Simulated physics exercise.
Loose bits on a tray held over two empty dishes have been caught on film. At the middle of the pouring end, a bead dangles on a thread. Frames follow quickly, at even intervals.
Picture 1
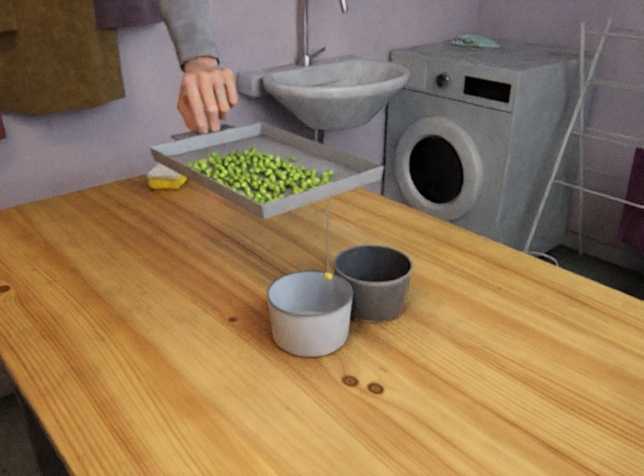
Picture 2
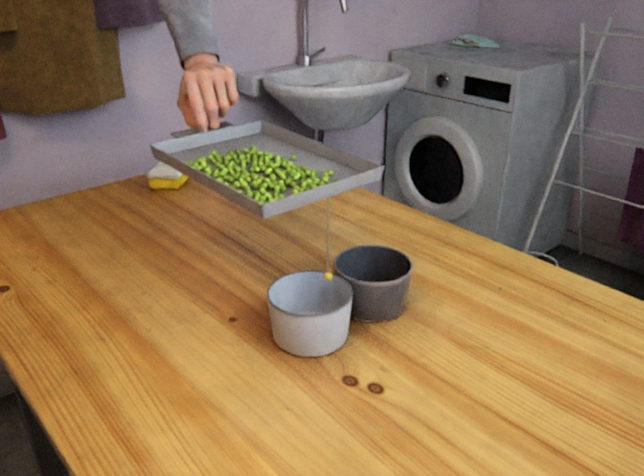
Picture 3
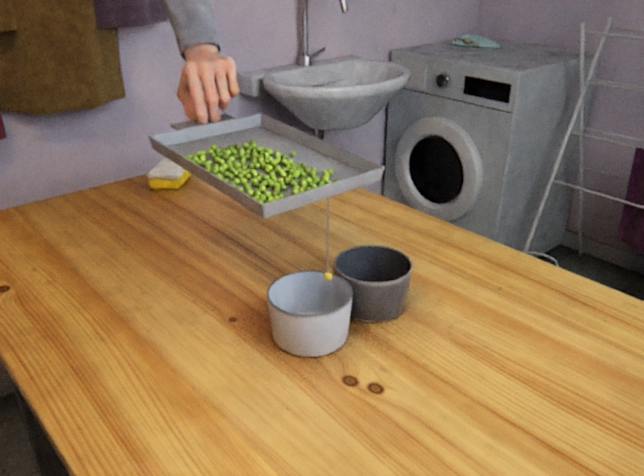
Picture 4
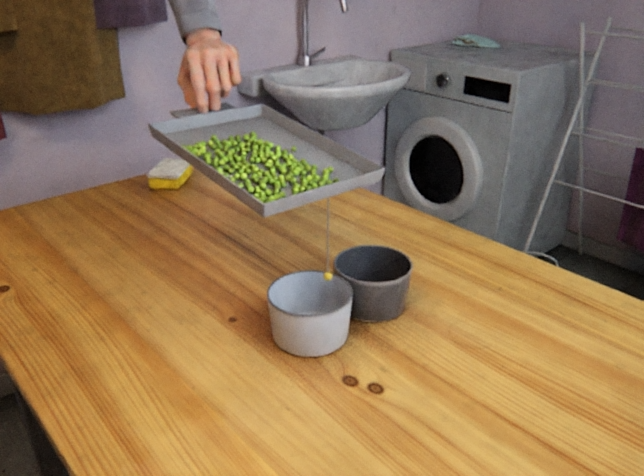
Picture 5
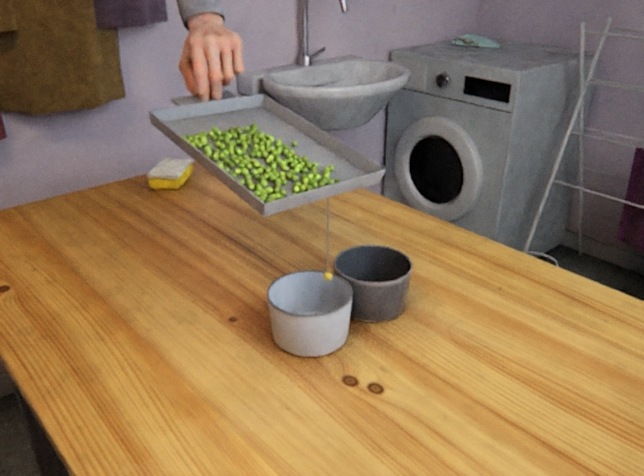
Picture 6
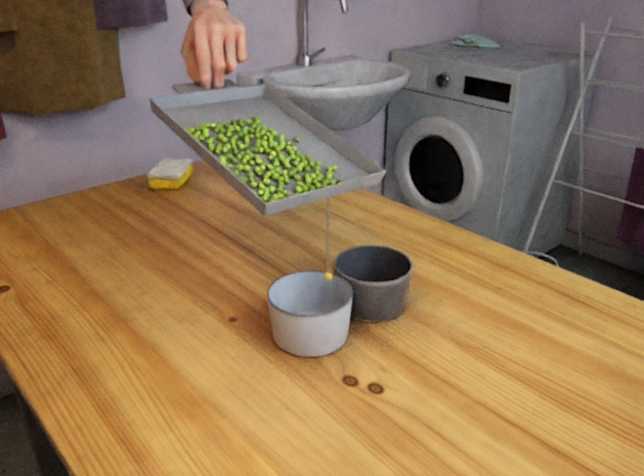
The clip opens on a hand holding a level gray tray of green dried peas above two empty dishes on a wooden table, a yellow bead dangling on a thread beneath its edge. The hand then rises, slanting the tray gradually toward its right corner, while the peas stay bunched together and the dishes remain still.
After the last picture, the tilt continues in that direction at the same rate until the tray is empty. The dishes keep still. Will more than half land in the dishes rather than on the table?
The dishes will catch only a minority of the load.
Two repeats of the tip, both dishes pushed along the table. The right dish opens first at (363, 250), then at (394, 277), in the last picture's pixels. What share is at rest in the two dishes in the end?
Roughly 0% the first time and 90% the second time.
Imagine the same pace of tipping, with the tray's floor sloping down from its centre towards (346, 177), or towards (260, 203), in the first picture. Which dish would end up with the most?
So, the dish at the right the first time round, the dish at the left the second.
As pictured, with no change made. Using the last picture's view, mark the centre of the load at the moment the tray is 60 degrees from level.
Roughly at (323, 172).
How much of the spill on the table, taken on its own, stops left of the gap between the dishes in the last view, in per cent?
Estimate: About 10 per cent.
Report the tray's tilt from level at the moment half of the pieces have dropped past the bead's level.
Angle: Approx. 105 degrees.
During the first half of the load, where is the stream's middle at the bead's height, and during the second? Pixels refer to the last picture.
Near (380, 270) and later near (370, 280).
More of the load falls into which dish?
The one that comes out ahead is the rightward one.
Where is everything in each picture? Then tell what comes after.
Corners of the pouring end near (263, 204) and (380, 166), level; middle of the load near (267, 174), dried peas; left dish near (338, 328); right dish near (401, 295); bead on its thread near (328, 276), in the first picture.
Corners of the pouring end near (263, 204) and (380, 166), level; middle of the load near (267, 173), in the second picture.
Corners of the pouring end near (264, 203) and (381, 167), tipped barely, lowest at the right corner; middle of the load near (267, 170), in the third picture.
Corners of the pouring end near (265, 203) and (382, 168), tipped a little, lowest at the right corner; middle of the load near (268, 165), in the fourth picture.
Corners of the pouring end near (265, 202) and (382, 169), tipped a little, lowest at the right corner; middle of the load near (269, 161), in the fifth picture.
Corners of the pouring end near (266, 202) and (383, 170), tipped clearly, lowest at the right corner; middle of the load near (271, 157); left dish near (338, 328); right dish near (401, 295), in the sixth picture.
Shortly afterwards, tray tipped steeply; all but a few on the tray; only a few in the air.
Next, tray tipped right over; near half on the tray; only a few in the left dish; a little in the right dish; a little outside both; near a third in the air.
Some moments later, tray tipped past a quarter turn; only a few in the left dish; near a third in the right dish; near two thirds outside both.
In the end, tray tipped past a quarter turn; only a few in the left dish; near a third in the right dish; near two thirds outside both.
